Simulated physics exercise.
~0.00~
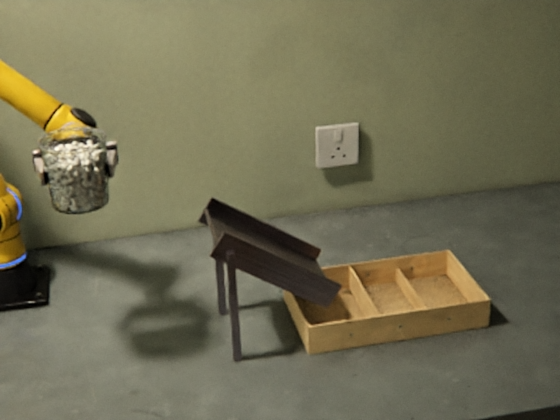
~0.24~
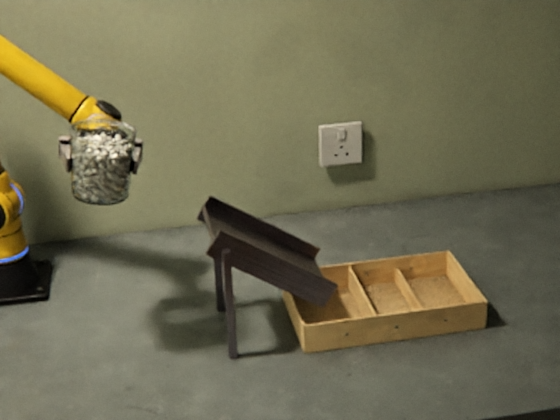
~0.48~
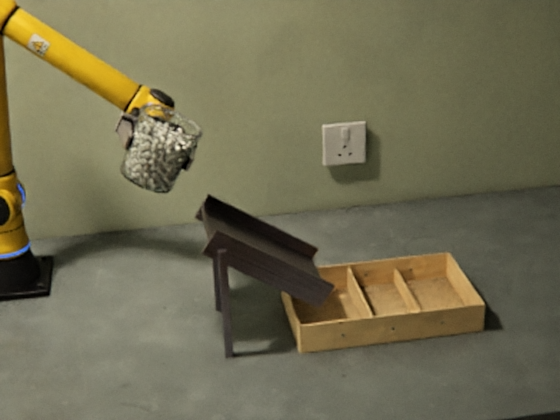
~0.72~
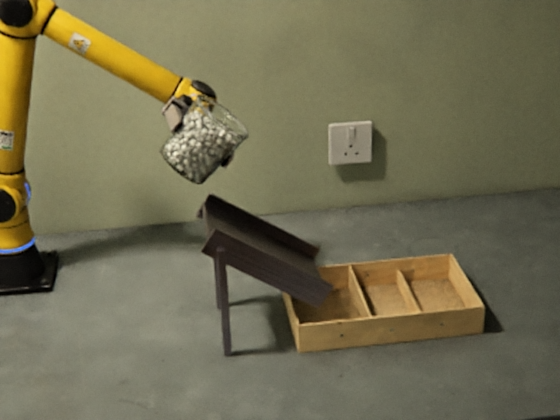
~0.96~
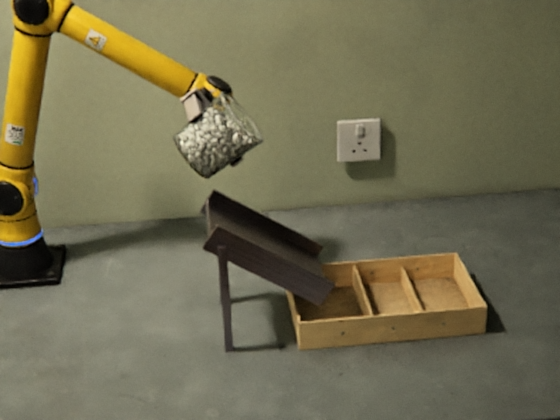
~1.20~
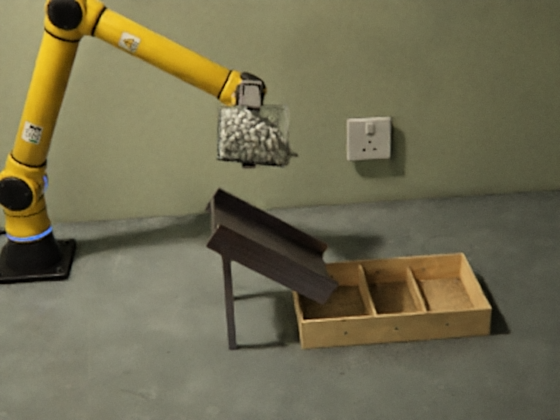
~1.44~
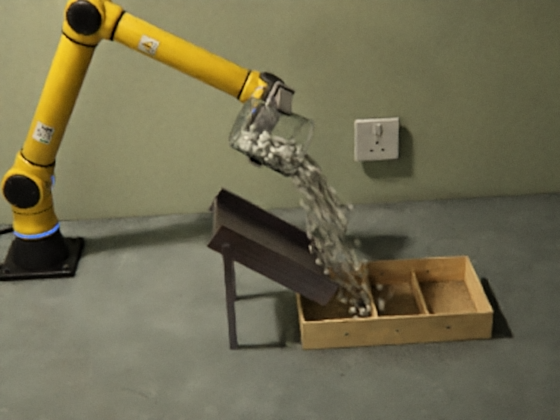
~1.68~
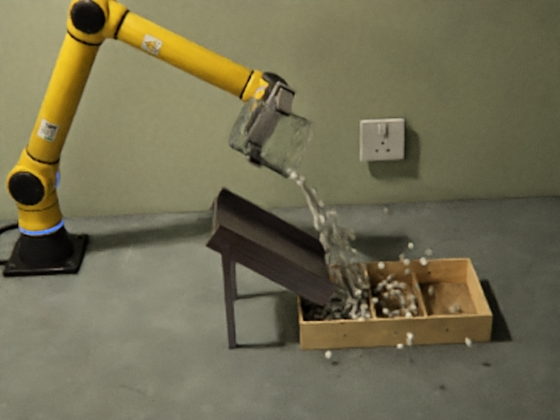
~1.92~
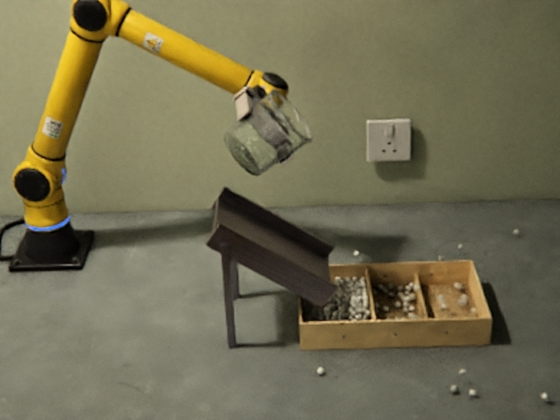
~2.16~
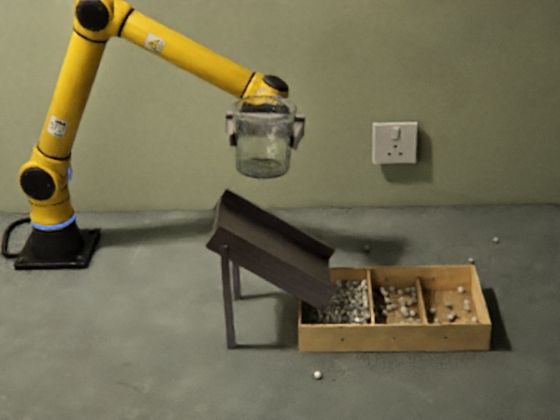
On a grey tabletop, a yellow robot arm tipping white beads from a clear cup into a divided wooden box, scattering a few.
